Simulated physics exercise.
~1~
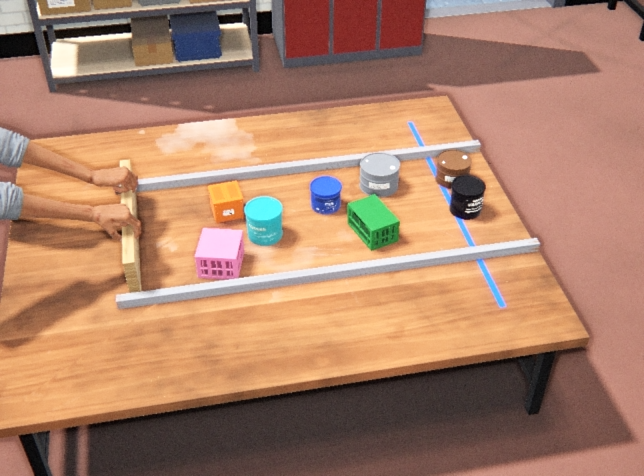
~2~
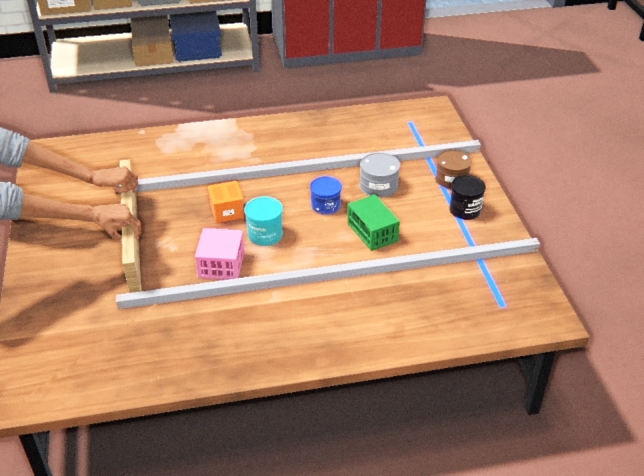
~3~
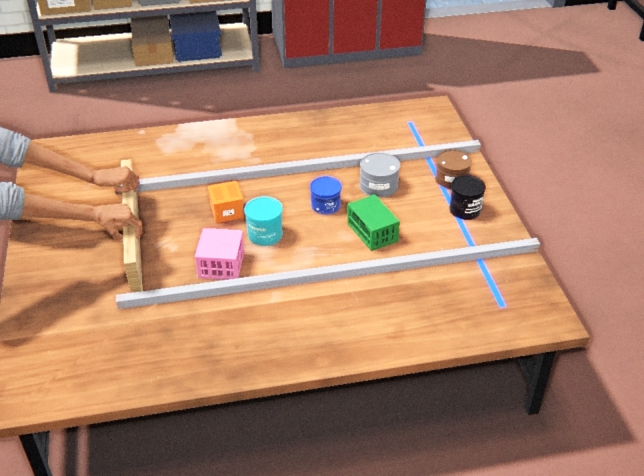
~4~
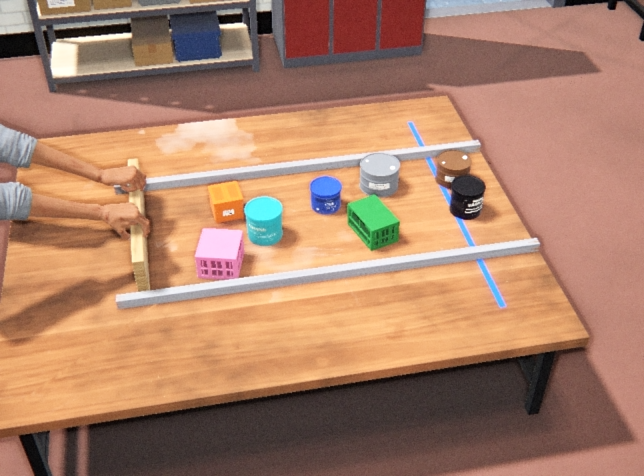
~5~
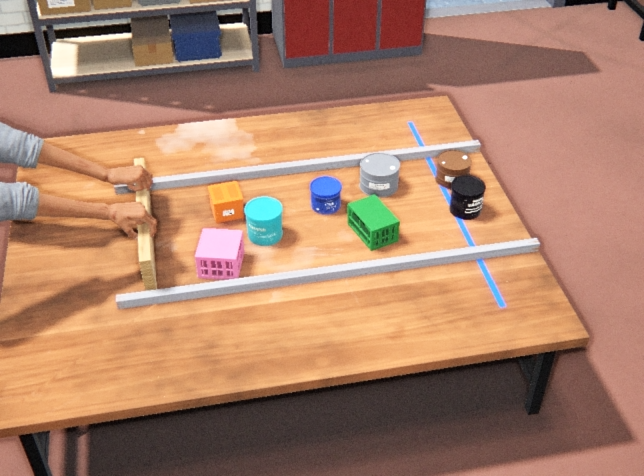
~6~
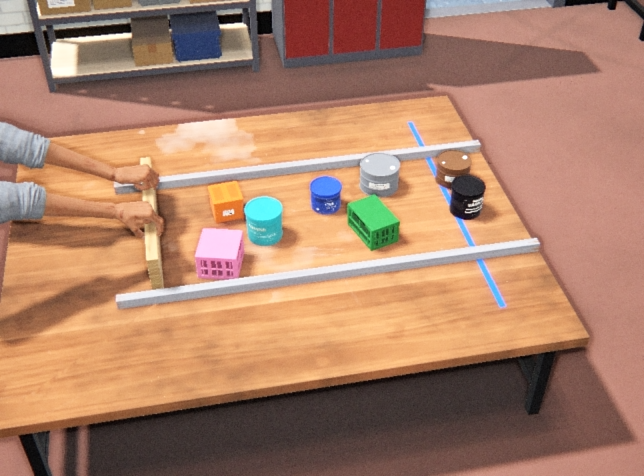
The footage shows two hands holding a wooden plank upright at the left of a table between two metal rails, then sliding it slightly right toward colourful containers and crates, which stay still near a blue tape line.
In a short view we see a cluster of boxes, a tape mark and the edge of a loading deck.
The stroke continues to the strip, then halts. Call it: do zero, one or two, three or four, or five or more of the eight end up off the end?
One or two end up off it.
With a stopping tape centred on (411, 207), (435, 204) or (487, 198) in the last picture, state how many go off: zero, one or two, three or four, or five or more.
Going through the places as listed, I'd say not one, then 1 or 2, then either three or four.
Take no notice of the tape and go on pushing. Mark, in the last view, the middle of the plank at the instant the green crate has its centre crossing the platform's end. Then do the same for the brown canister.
Roughly (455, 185); roughly (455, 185).
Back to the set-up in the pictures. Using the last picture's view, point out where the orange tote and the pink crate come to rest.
Final spots - orange tote (458, 178), pink crate (485, 220).
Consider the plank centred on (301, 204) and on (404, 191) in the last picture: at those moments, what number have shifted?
Counts: 4 and 7.
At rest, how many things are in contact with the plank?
4 are in contact with it.
Early on, none off yet; brown canister at rest near (453, 170); black pail at rest near (467, 198); grey canister at rest near (379, 175).
Finally, the number that fall off is one or two; lost, black pail.
